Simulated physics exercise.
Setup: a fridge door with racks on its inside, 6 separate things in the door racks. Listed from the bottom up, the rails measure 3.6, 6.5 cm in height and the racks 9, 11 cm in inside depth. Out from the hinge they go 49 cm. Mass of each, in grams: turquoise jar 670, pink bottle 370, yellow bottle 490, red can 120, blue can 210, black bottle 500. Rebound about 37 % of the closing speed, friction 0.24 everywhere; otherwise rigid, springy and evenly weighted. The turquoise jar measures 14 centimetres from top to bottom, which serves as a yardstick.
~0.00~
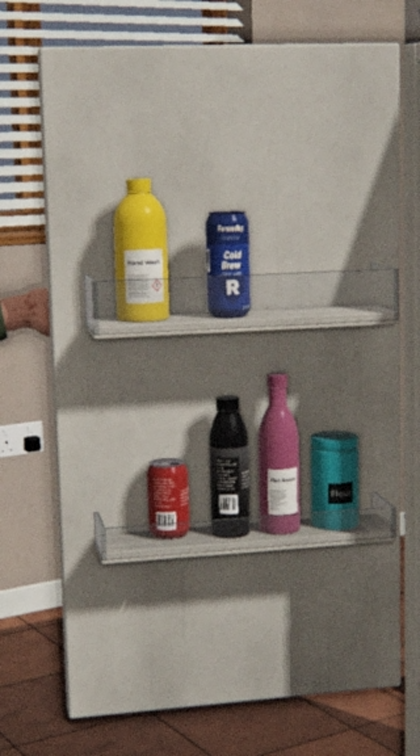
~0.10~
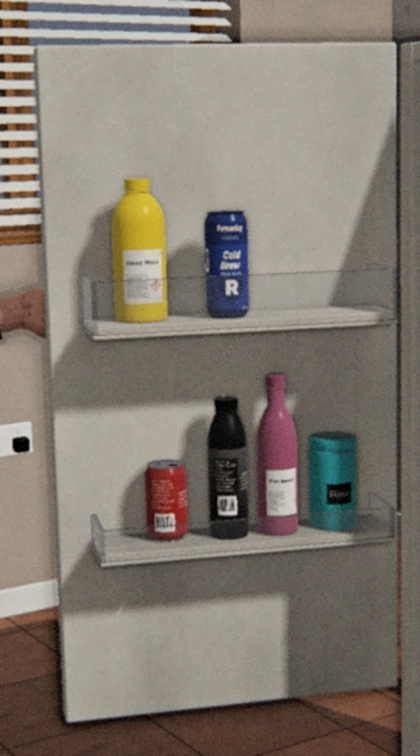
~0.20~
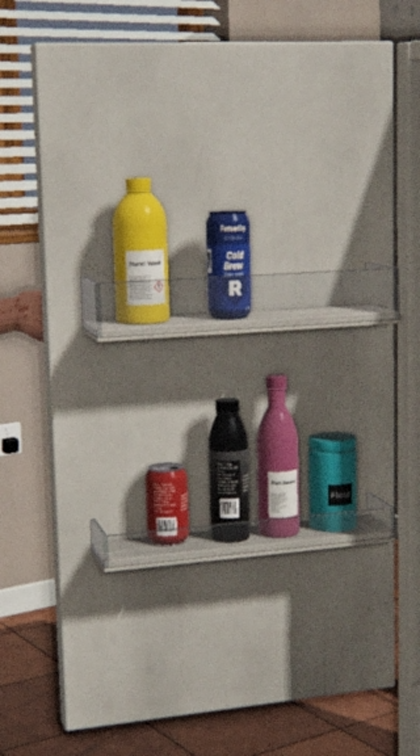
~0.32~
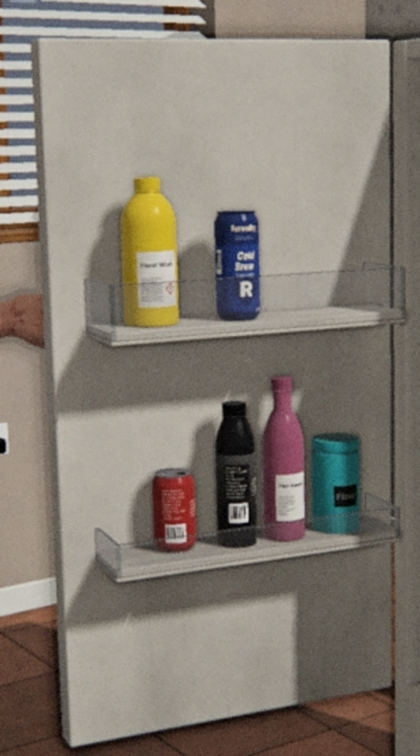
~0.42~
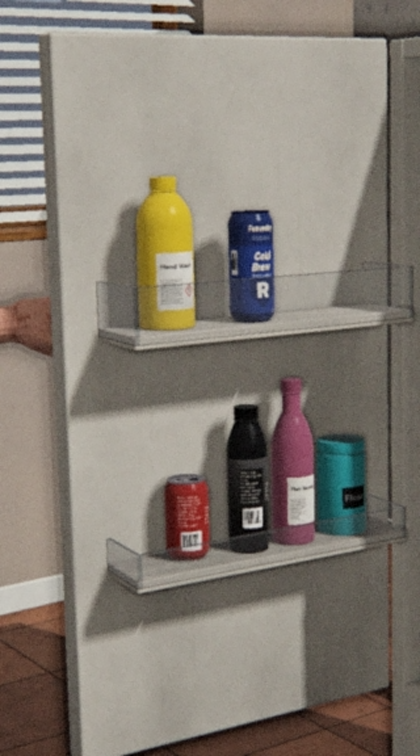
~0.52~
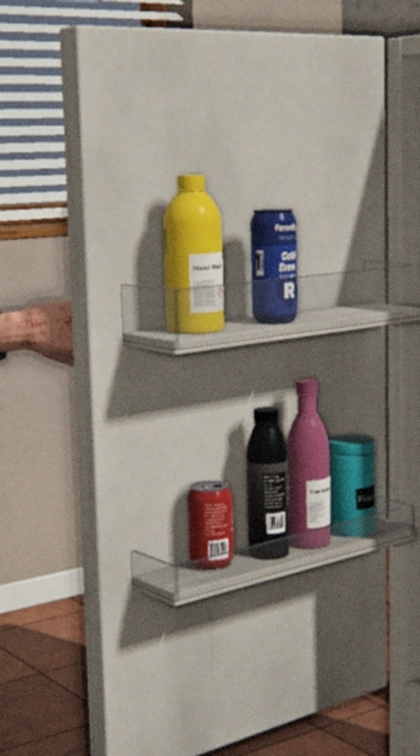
A hand at the left edge held a fridge door standing wide open and swung it partway toward closed, slowly and then faster, while the six bottles, cans and jar rode along on its two racks.
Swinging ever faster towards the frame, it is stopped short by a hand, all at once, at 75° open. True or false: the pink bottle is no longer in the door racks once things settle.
False.
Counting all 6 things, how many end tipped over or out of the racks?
Count: 0.
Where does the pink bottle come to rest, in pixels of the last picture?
Roughly (342, 467).
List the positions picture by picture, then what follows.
The first picture shows door 110° open; pink bottle (278, 453); turquoise jar (335, 480).
The second picture shows door 109° open; red can (166, 501); blue can (227, 265).
The third picture shows door 107° open; black bottle (229, 470); turquoise jar (333, 482).
The fourth picture shows door 102° open; yellow bottle (149, 252); red can (174, 511).
The fifth picture shows door 95° open; blue can (251, 266); black bottle (247, 478).
The sixth picture shows door 87° open; pink bottle (308, 463); turquoise jar (350, 485).
After 0.72 s, door 75° open; pink bottle leaning 4° near (347, 466); black bottle leaning 9°; red can leaning 8°.
After 0.92 s, door 75° open; black bottle leaning 14°.
After 1.72 s, door 75° open; black bottle leaning 4°.
At rest (2.9 s), all 6 in place, give or take 5 cm. In the last view, pink bottle near (342, 467).
